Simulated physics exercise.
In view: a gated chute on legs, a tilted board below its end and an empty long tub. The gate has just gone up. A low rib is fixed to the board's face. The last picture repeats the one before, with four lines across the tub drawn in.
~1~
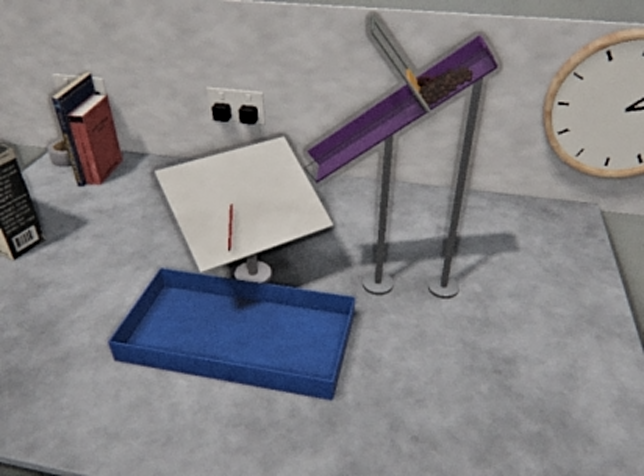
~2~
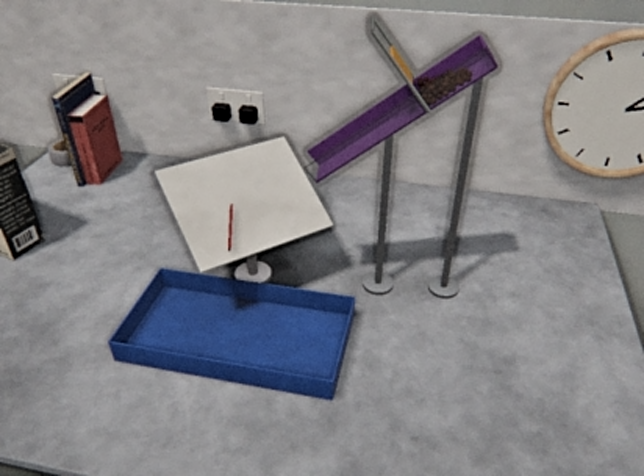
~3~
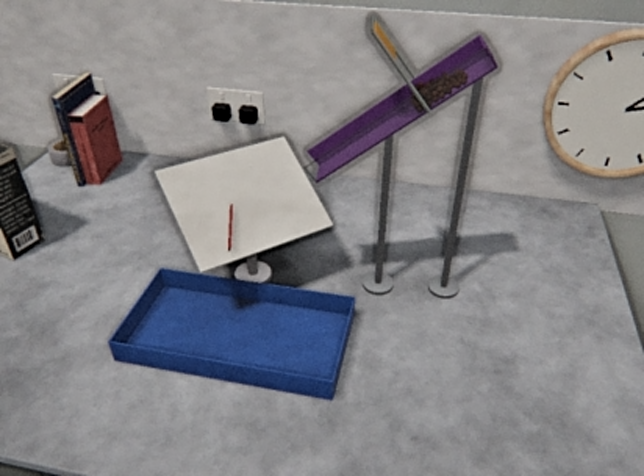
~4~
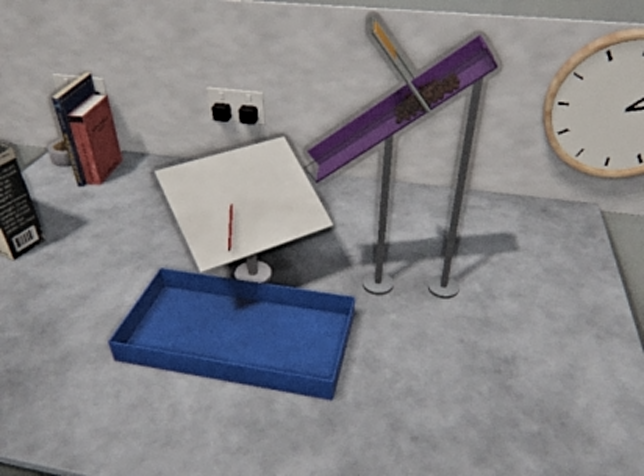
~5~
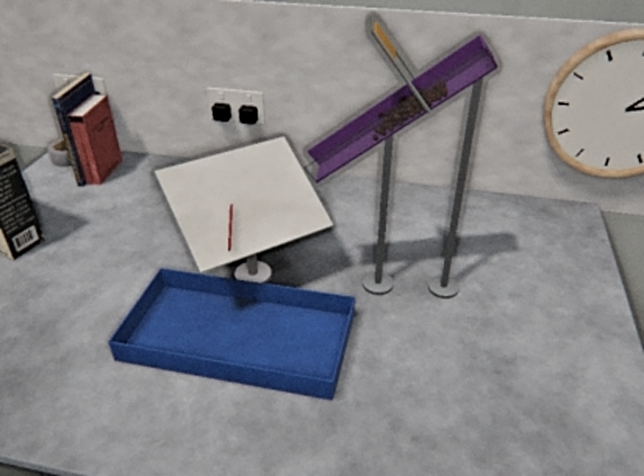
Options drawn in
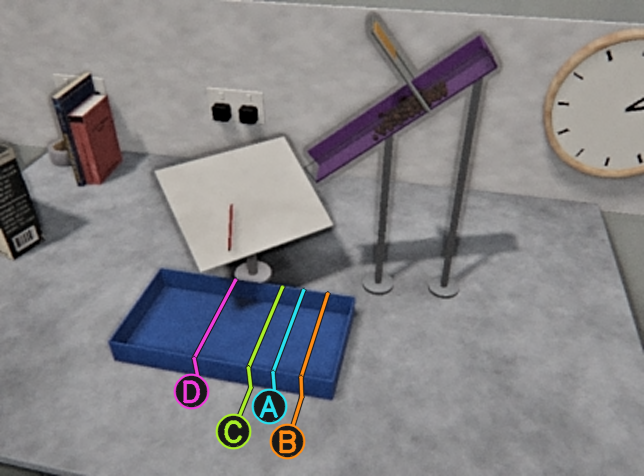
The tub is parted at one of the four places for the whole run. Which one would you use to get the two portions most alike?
Use line C.
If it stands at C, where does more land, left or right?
The left side.
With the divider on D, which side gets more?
The right side.
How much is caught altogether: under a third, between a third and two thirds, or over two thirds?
It is over two thirds.
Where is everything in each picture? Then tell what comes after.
In the first frame, load behind the gate at (436, 86), allspice berries; lip of the chute at (318, 174), sloping fairly steeply.
In the second frame, middle of the board at (246, 198), tilted fairly steeply; middle of its low edge at (271, 247); of its high edge at (223, 153).
In the third frame, front corners of the tub at (109, 342) and (333, 381), empty; front of the load at (414, 101).
In the fourth frame, middle of the load at (424, 94); its front at (399, 121), about a quarter of the way to the lip; rib from (232, 204) to (230, 247).
In the fifth frame, middle of the load at (408, 105); its front at (375, 138), about half of the way to the lip.
On the marked copy, line A crosses the front rim at (273, 371); line B crosses the front rim at (301, 376); line C crosses the front rim at (248, 366); line D crosses the front rim at (194, 357).
Choosing A, of what is caught, most on the left of the divider, a small part on the right.
Choosing B, of what is caught, nearly all on the left of the divider, a stray few on the right.
Choosing C, of what is caught, about two thirds on the left of the divider, about a third on the right.
Choosing D, of what is caught, a stray few on the left of the divider, nearly all on the right.
